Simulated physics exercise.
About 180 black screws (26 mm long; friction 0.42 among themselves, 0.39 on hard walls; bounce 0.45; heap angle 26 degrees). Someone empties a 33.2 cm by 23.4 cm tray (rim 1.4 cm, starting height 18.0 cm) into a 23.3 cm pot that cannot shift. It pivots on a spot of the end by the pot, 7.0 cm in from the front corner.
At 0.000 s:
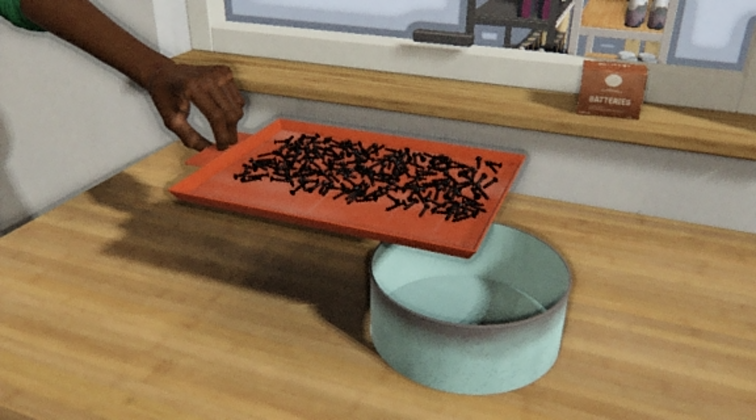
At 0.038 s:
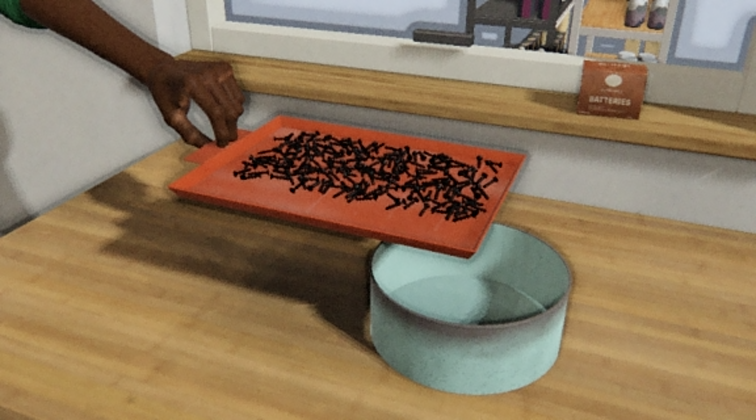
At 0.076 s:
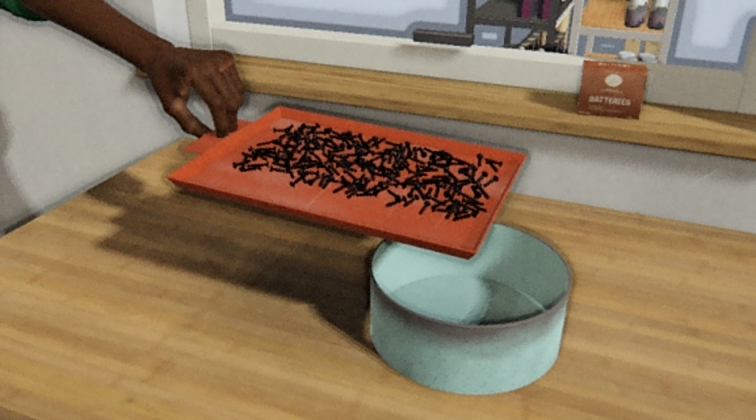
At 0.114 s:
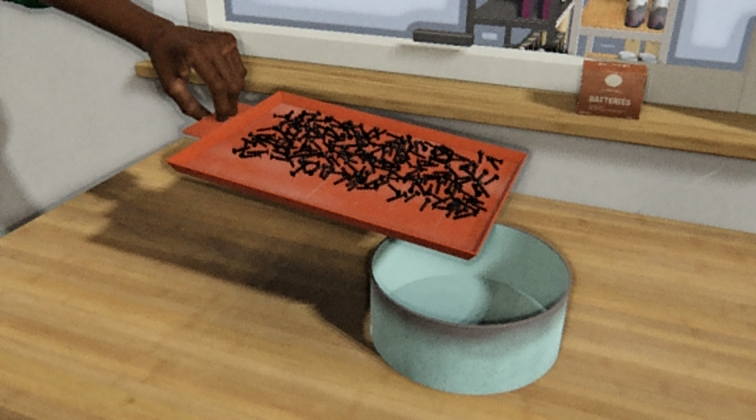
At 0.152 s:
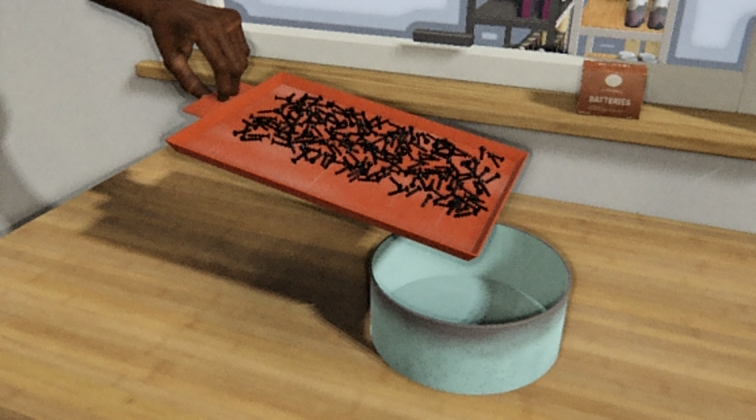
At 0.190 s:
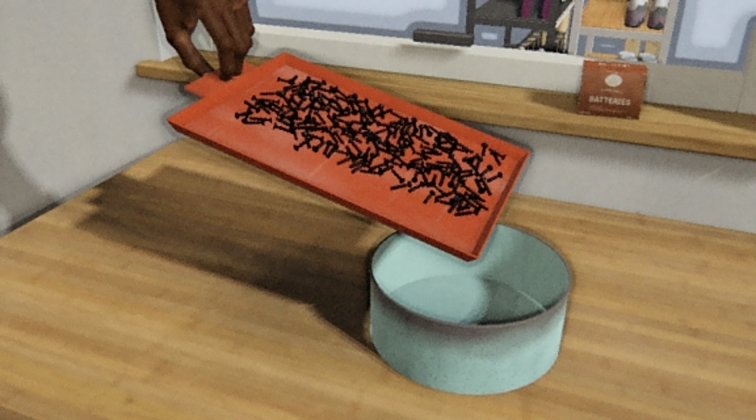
On a wooden counter below a window, a hand raised the left end of a red tray covered with small black screws, tilting it steadily toward a pale blue-green pot while the screws stayed put.
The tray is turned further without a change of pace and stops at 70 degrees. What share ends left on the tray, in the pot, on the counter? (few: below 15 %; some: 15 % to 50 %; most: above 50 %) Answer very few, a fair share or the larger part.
Tray: Very few, pot: A fair share, counter: The larger part.
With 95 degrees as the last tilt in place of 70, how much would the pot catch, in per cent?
In that case some 30 per cent.
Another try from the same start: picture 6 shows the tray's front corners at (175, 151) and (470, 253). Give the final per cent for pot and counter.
Pot 10, counter 90.
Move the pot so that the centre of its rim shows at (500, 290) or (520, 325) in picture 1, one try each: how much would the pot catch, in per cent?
Some 75 and 80 per cent.
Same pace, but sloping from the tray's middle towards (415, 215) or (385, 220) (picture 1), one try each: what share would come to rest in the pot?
Some 10 and 5 per cent.
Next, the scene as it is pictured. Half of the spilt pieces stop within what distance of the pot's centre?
Some 22 cm.
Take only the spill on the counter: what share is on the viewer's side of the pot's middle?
Some 80 per cent.
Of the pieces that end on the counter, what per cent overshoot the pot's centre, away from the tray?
Some 100 per cent.
After 0.42 s, tilt 43 degrees; the tray holds 100 %, the pot 0 %.
After 0.58 s, tilt 62 degrees; the tray holds 95 %, the pot 0 %.
After 0.86 s, tilt 70 degrees; the tray holds 0 %, the pot 25 %.
In the end, at 2.1 s, tray 0 %, pot 25 %, counter 75 %.
